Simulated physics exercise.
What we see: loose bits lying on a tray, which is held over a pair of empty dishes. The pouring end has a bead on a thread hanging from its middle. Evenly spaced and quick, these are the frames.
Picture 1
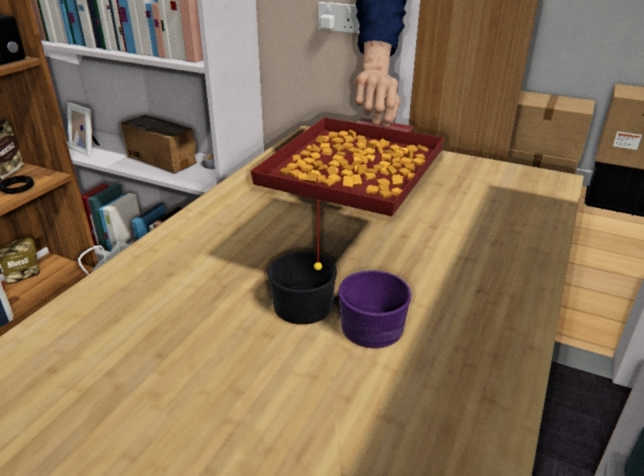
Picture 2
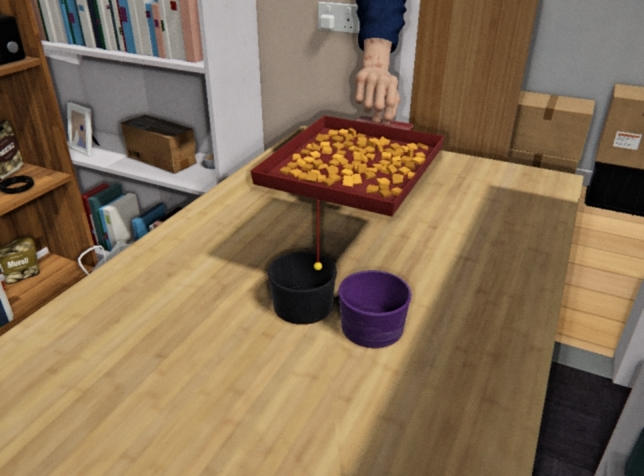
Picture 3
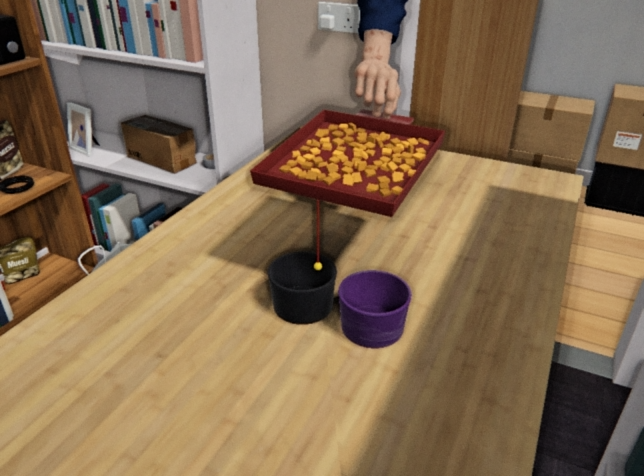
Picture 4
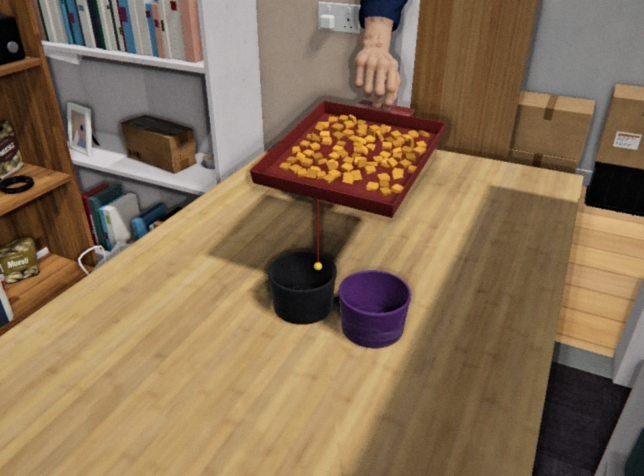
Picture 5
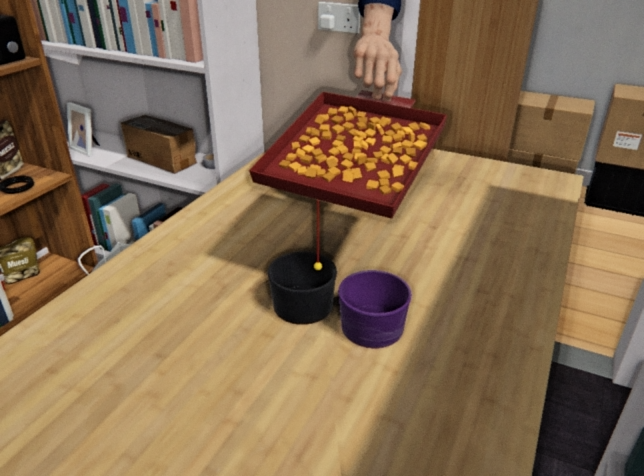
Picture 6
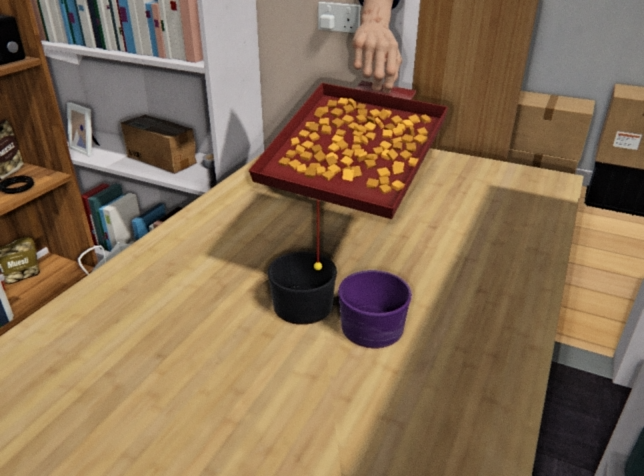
A hand in a dark blue sleeve reaches down to the far edge of a dark red tray of small orange crackers, seen from above across a pale wooden table in a room with shelves and cardboard boxes. Below the tray, a yellow bead hangs near a black dish, with a purple dish to its right. The hand gradually raises the tray's far side, tilting it toward the viewer, while the view stays still.
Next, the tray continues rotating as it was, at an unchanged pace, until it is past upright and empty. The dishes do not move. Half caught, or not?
The caught share falls below half.
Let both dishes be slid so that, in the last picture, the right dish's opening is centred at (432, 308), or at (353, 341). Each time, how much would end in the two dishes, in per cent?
30 and 20 in a hundred.
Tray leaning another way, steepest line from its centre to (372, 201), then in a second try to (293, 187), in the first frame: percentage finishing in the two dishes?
In turn, 90 percent and then 20 percent.
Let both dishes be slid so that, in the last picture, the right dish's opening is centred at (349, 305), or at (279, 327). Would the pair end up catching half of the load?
The first try: Over half. The second: The smaller part.
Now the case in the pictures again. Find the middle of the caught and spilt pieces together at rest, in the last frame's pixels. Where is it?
About (323, 345).
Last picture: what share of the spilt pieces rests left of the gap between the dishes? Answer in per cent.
It comes to about 90 percent.
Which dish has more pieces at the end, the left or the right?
Winning side: Right of the pair.
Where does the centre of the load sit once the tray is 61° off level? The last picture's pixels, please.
(343, 171).
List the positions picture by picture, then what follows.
In the first picture, corners of the pouring end near (253, 170) and (393, 201), level; middle of the load near (358, 160), small crackers; left dish near (287, 303); right dish near (361, 327); bead on its thread near (318, 266).
In the second picture, corners of the pouring end near (253, 170) and (393, 202), level; middle of the load near (358, 159).
In the third picture, corners of the pouring end near (252, 170) and (393, 203), tipped barely, lowest at the right corner; middle of the load near (358, 155).
In the fourth picture, corners of the pouring end near (252, 170) and (393, 204), tipped a little, lowest at the right corner; middle of the load near (358, 150).
In the fifth picture, corners of the pouring end near (251, 170) and (392, 205), tipped a little, lowest at the right corner; middle of the load near (358, 145).
In the sixth picture, corners of the pouring end near (251, 170) and (392, 207), tipped clearly, lowest at the right corner; middle of the load near (358, 140); left dish near (287, 303); right dish near (361, 327).
Shortly afterwards, tray tipped steeply; all but a few on the tray; only a few in the air.
Next, tray tipped past a quarter turn; all but a few on the tray; a little outside both.
Some moments later, tray tipped past a quarter turn; near a quarter in the right dish; a little in the left dish; near two thirds outside both.
In the end, tray tipped past a quarter turn; near a quarter in the right dish; a little in the left dish; near two thirds outside both.
